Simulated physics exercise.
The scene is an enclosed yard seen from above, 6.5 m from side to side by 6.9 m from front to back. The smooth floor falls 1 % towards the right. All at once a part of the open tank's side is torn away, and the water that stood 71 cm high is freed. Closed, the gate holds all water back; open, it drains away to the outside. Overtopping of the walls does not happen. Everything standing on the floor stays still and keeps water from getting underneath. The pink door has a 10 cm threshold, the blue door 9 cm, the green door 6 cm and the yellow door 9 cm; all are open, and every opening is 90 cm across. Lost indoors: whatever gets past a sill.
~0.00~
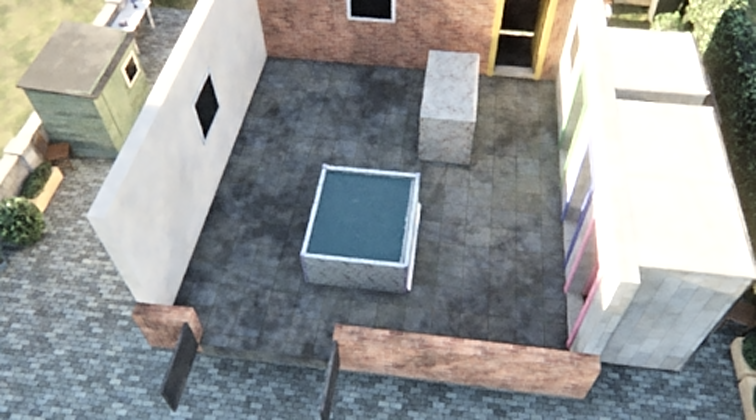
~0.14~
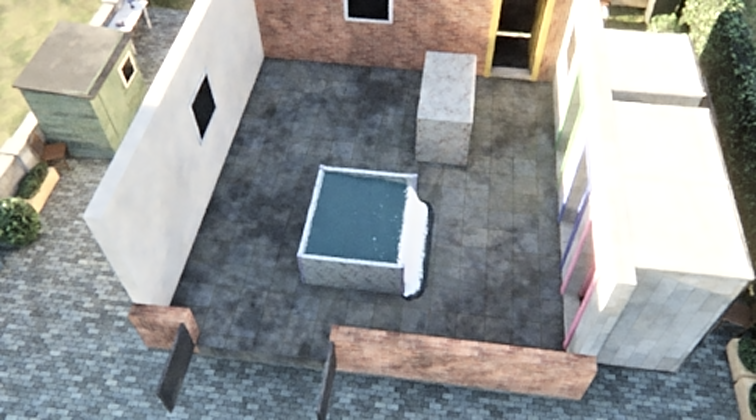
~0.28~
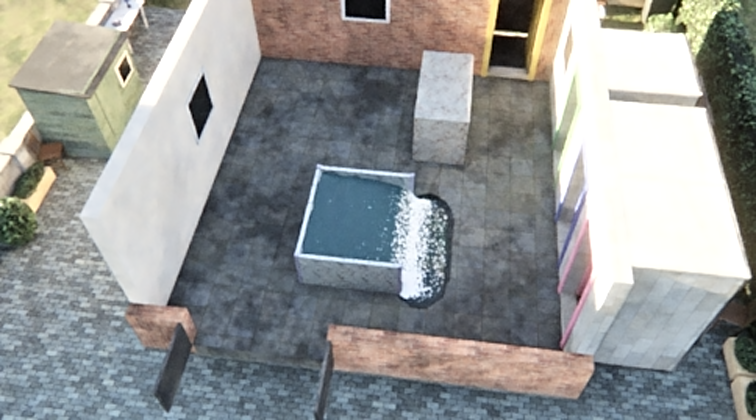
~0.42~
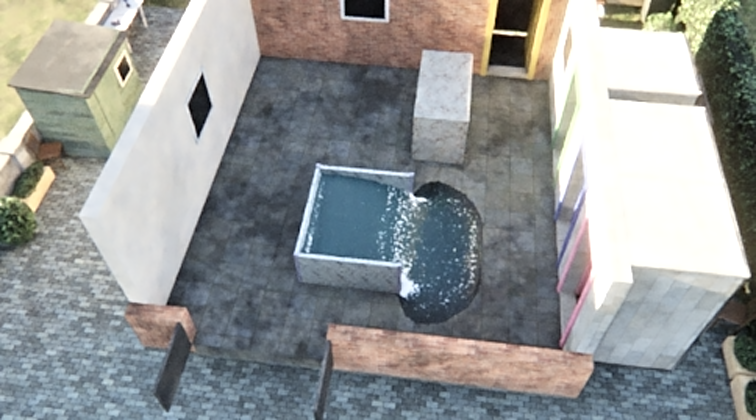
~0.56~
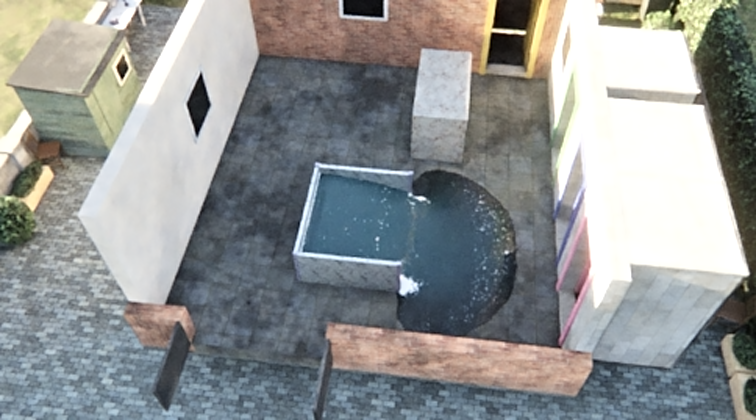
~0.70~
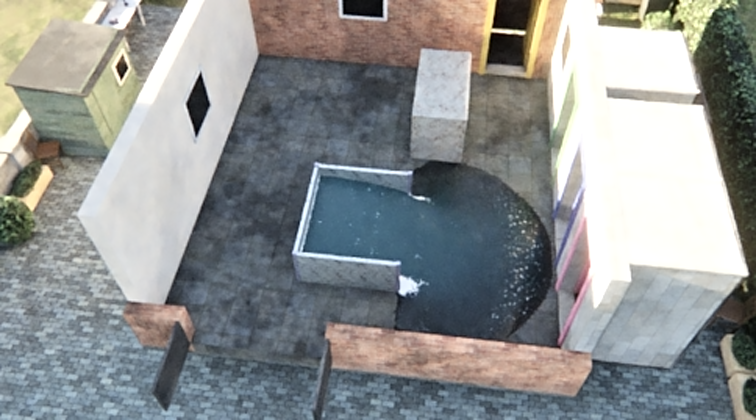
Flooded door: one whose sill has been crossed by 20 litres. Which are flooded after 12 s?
My prediction: Pink door: Past the limit; blue door: Past the limit; green door: Past the limit; yellow door: Past the limit.
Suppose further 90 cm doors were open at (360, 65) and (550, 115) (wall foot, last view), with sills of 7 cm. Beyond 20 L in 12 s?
In turn: Short of it, beyond it.
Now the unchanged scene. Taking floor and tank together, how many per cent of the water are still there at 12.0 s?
About 64 percent of the water remains.
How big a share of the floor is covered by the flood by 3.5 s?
About 35 per cent.
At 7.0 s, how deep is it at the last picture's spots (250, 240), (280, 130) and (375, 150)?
Depth readings in turn - 1, 0, 0 cm.
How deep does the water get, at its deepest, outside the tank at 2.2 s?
34 cm or so.
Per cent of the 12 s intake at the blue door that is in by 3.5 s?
About 90 per cent.
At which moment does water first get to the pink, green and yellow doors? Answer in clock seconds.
Pink: 0.8 s; green: 1.2 s; yellow: 2.8 s.
After 1.4 s water covers 30 % of the floor and is deepest (38 cm) near (549, 273); pink door 26 cm at the sill, 36 L in, blue door 26 cm at the sill, 91 L in, green door 11 cm at the sill, 1 L in, yellow door not reached.
After 2.2 s water covers 30 % of the floor and is deepest (34 cm) near (553, 361); pink door 28 cm at the sill, 128 L in, blue door 30 cm at the sill, 241 L in, green door 15 cm at the sill, 22 L in, yellow door not reached.
After 3.5 s water covers 35 % of the floor and is deepest (19 cm) near (549, 265); pink door 17 cm at the sill, 217 L in, blue door 18 cm at the sill, 342 L in, green door 10 cm at the sill, 50 L in, yellow door 14 cm at the sill, 2 L in.
After 7.0 s water covers 65 % of the floor and is deepest (13 cm) near (533, 96); pink door 8 cm at the sill, 233 L in, blue door 7 cm at the sill, 376 L in, green door 6 cm at the sill, 58 L in, yellow door 12 cm at the sill, 27 L in.
After 12.0 s water covers 90 % of the floor and is deepest (8 cm) near (543, 120); pink door 5 cm at the sill, 233 L in, blue door 7 cm at the sill, 376 L in, green door 8 cm at the sill, 68 L in, yellow door 7 cm at the sill, 34 L in.
